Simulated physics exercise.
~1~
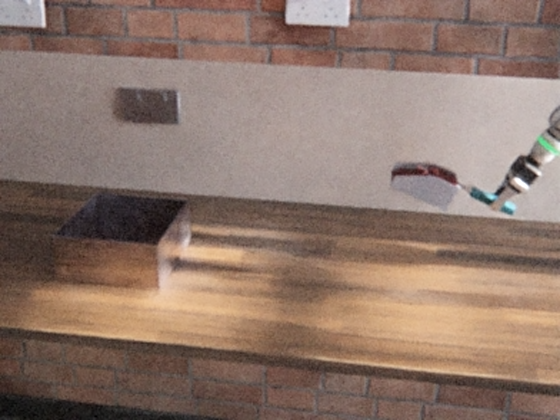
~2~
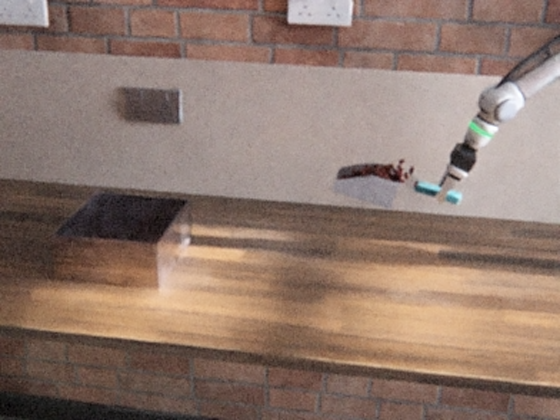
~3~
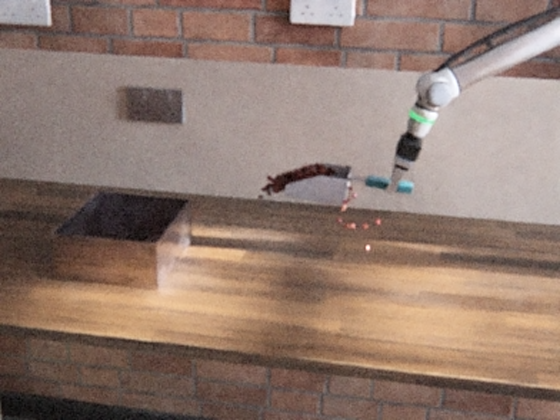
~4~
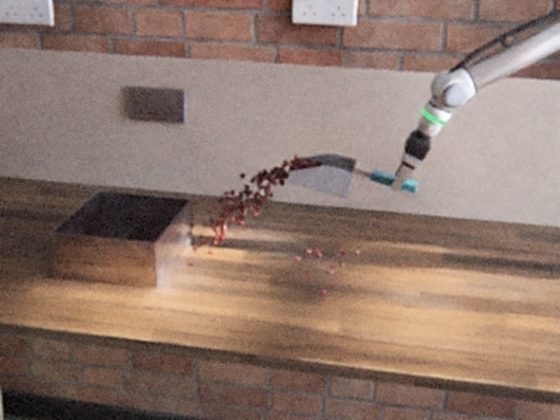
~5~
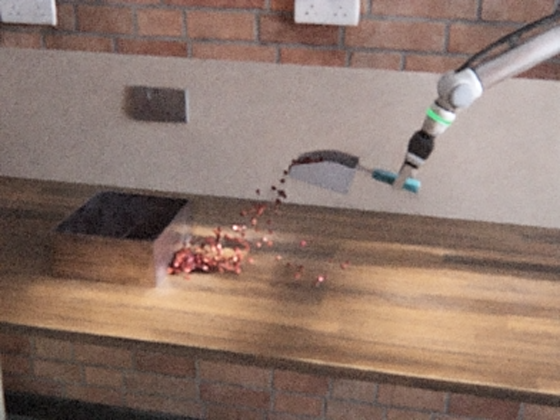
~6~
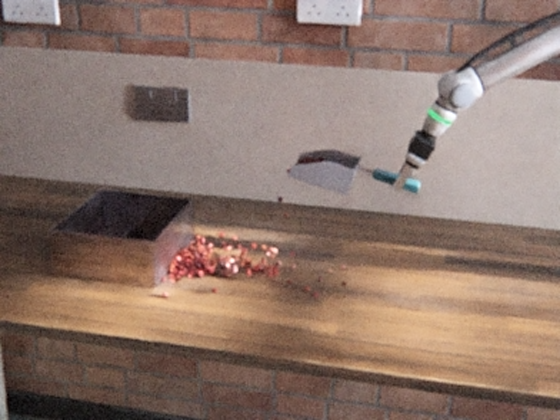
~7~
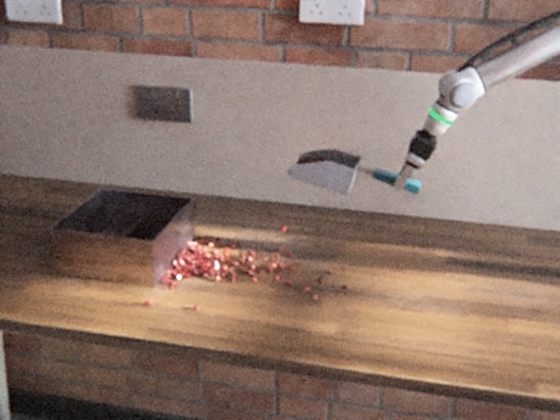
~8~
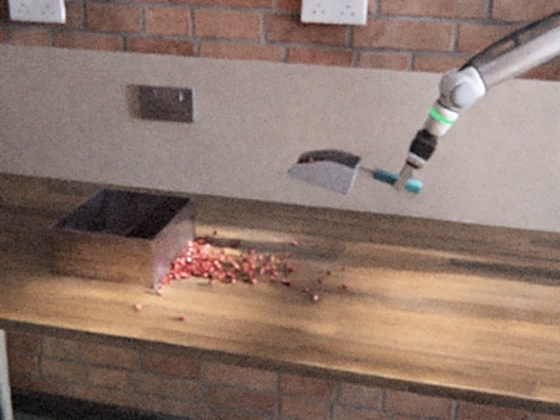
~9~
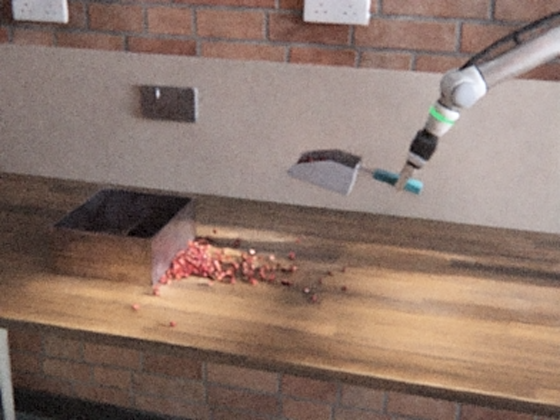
The clip opens with a robot arm at the right holding a scoop filled with small dark red pieces above a wooden worktop, with an open square box standing to the left. The arm sweeps the scoop leftward, and the load begins to slide, a few pieces dropping beneath it. As the scoop stops and tilts back, a stream of pieces flies off its front toward the box. They land short, scattering and piling against the box's near side. The arm then holds still while the last pieces settle on the worktop, outside the box.
